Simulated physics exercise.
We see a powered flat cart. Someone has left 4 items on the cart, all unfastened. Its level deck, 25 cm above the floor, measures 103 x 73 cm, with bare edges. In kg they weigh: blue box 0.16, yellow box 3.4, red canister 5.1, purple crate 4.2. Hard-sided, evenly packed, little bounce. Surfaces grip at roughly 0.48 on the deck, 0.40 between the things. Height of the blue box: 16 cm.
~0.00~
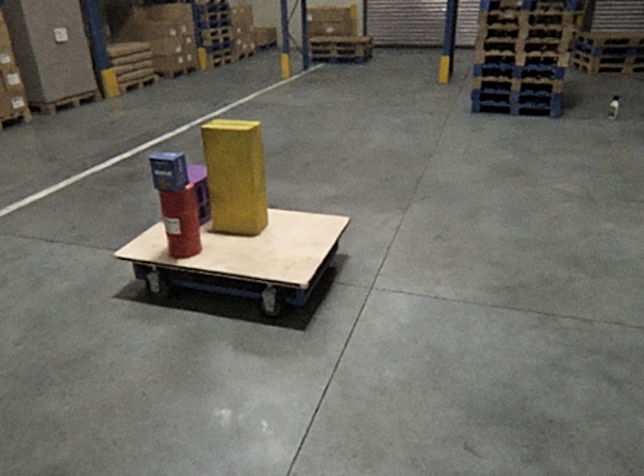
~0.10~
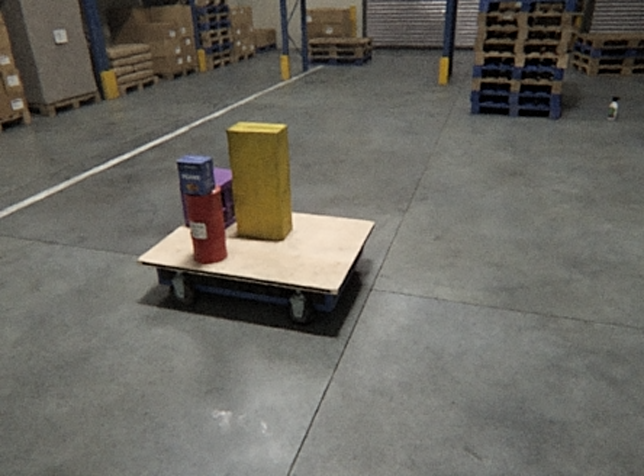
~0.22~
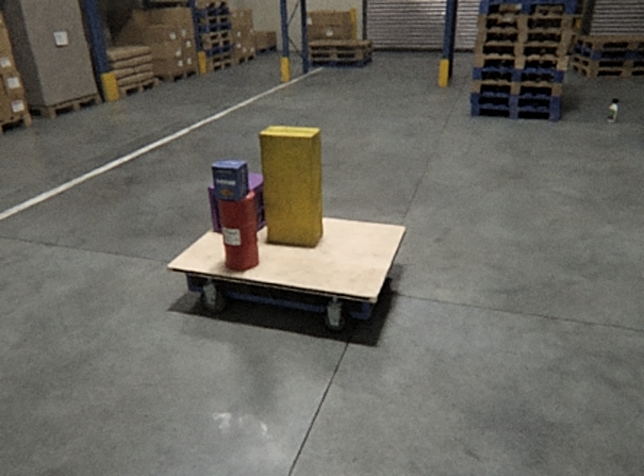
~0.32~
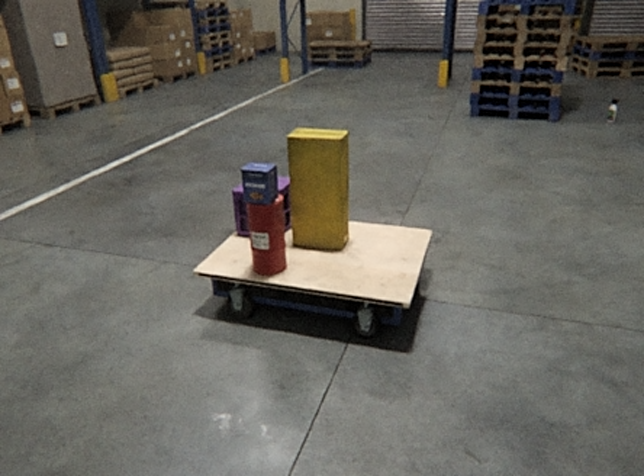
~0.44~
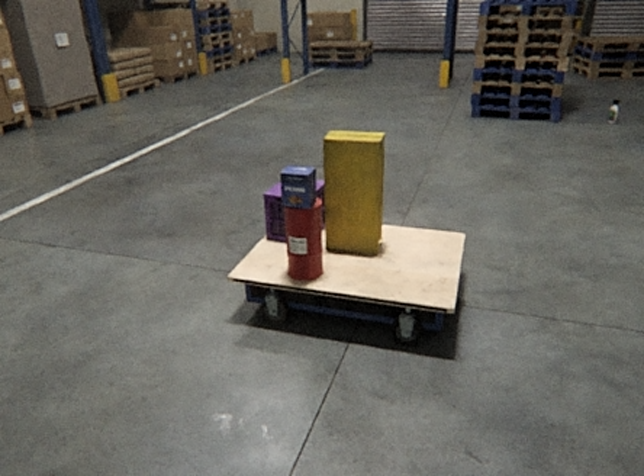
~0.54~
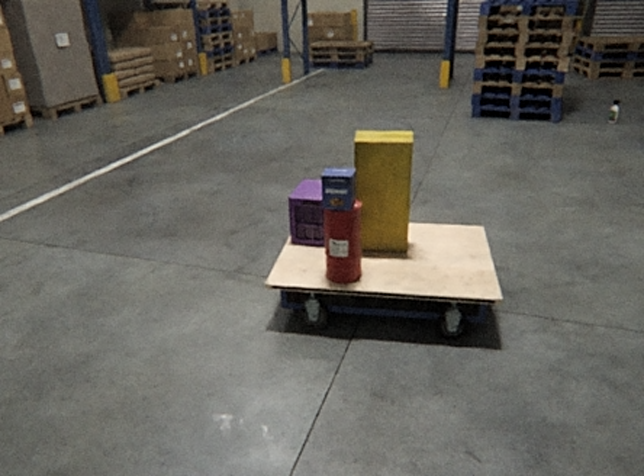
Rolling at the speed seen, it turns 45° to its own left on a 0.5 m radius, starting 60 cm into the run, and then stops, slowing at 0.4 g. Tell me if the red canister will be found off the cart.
The red canister ends off the deck.
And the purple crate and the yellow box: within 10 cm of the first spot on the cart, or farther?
The purple crate keeps its place; the yellow box gets shifted.
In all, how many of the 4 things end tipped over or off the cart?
In all, 3.
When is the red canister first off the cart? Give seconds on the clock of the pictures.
Near 0.8 s.
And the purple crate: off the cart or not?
The purple crate is still on the cart.
After 0.74 s, 111 cm covered, turned 39°; blue box now off the cart; red canister leaning 16° near (443, 233); yellow box leaning 31°.
After 0.94 s, 140 cm covered, turned 45°; red canister now off the cart; yellow box leaning 65°.
After 1.04 s, 150 cm covered, turned 45°; yellow box on its side.
After 1.34 s, 158 cm covered, turned 45°, stopped; yellow box on its side.
At rest (1.7 s), off the cart, blue box and red canister; tipped over on the cart, yellow box; the last one in place, give or take 10 cm.
